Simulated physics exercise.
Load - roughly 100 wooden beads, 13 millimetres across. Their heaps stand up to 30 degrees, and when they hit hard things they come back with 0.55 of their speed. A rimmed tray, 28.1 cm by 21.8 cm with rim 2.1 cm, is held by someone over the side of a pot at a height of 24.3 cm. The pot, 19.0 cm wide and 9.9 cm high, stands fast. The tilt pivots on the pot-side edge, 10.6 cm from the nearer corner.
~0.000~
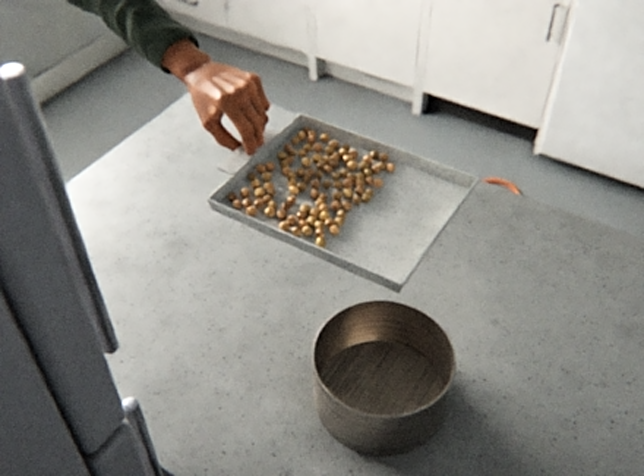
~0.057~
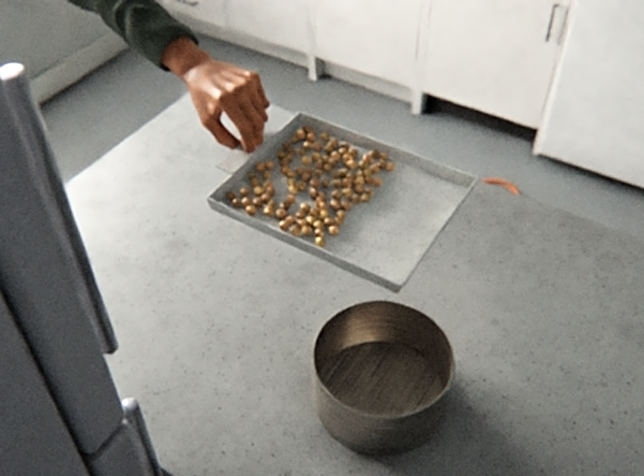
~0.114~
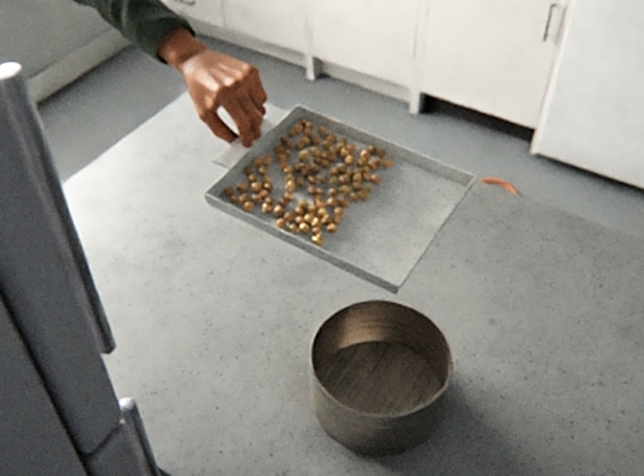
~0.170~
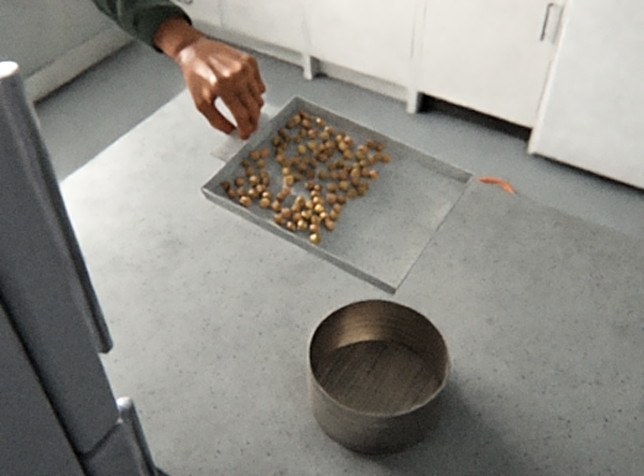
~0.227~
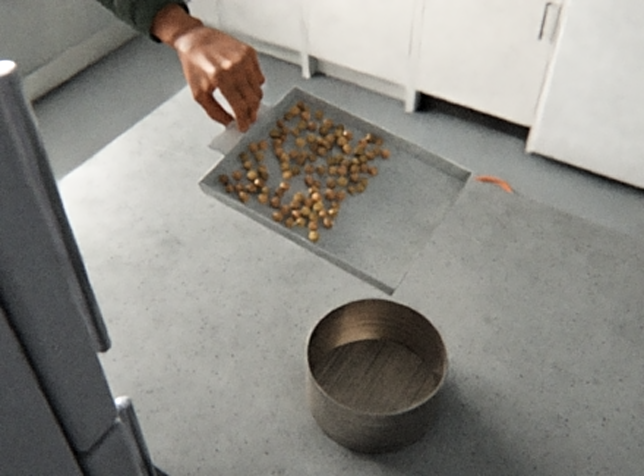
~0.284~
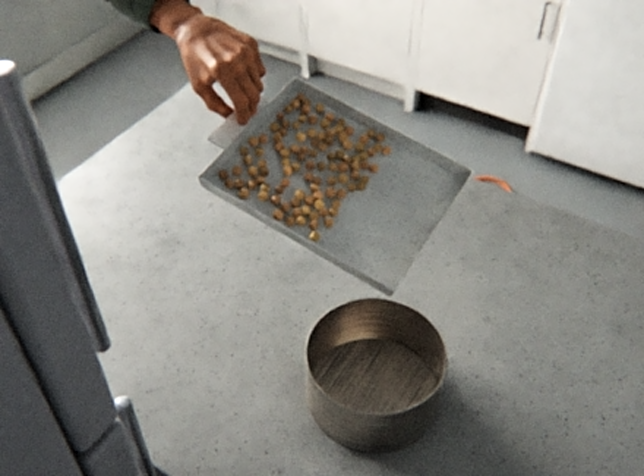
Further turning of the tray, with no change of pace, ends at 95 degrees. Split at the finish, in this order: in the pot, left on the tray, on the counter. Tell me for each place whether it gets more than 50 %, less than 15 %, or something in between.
I expect pot: More than 50 %, tray: Less than 15 %, counter: Less than 15 %.
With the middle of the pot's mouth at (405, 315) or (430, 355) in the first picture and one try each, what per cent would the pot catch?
Try one: ~ 60 %; try two: ~ 100 %.
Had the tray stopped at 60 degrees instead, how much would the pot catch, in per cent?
Share in the pot: Around 10 %.
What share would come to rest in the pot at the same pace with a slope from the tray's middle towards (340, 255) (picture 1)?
I'd say close to 85 %.
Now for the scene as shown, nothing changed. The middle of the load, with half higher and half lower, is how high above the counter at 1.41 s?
Roughly 26 centimetres.
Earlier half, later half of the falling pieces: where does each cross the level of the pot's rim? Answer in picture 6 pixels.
The first half passes near (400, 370) and the second half near (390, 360).
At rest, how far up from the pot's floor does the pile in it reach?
Around 2.5 cm above the floor.
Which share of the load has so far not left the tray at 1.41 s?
It comes to near 90 per cent.
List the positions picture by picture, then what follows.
Tray tilt 0 degrees, front corners at (210, 198) and (400, 281); middle of the pieces at (316, 184); pot at (384, 354), in the first picture.
Tray tilt 1 degrees, front corners at (210, 197) and (399, 282); middle of the pieces at (315, 184), in the second picture.
Tray tilt 3 degrees, front corners at (207, 193) and (397, 283), lowest corner right front; middle of the pieces at (313, 180), in the third picture.
Tray tilt 6 degrees, front corners at (204, 187) and (395, 285), lowest corner right front; middle of the pieces at (311, 175), in the fourth picture.
Tray tilt 10 degrees, front corners at (202, 181) and (393, 286), lowest corner right front; middle of the pieces at (310, 169), in the fifth picture.
Tray tilt 13 degrees, front corners at (201, 176) and (393, 288), lowest corner right front; middle of the pieces at (310, 165); pot at (376, 352). The tray's pace is about 55 degrees a second, in the sixth picture.
After 0.96 s, tilt 51 degrees; the tray holds 100 %, the pot 0 %.
After 1.41 s, tilt 77 degrees; the tray holds 90 %, the pot 10 %.
Then, at 1.94 s, tilt 95 degrees; the tray holds 10 %, the pot 75 %.
At rest (2.9 s), pot 100 %, tray 0 %, counter 0 %.
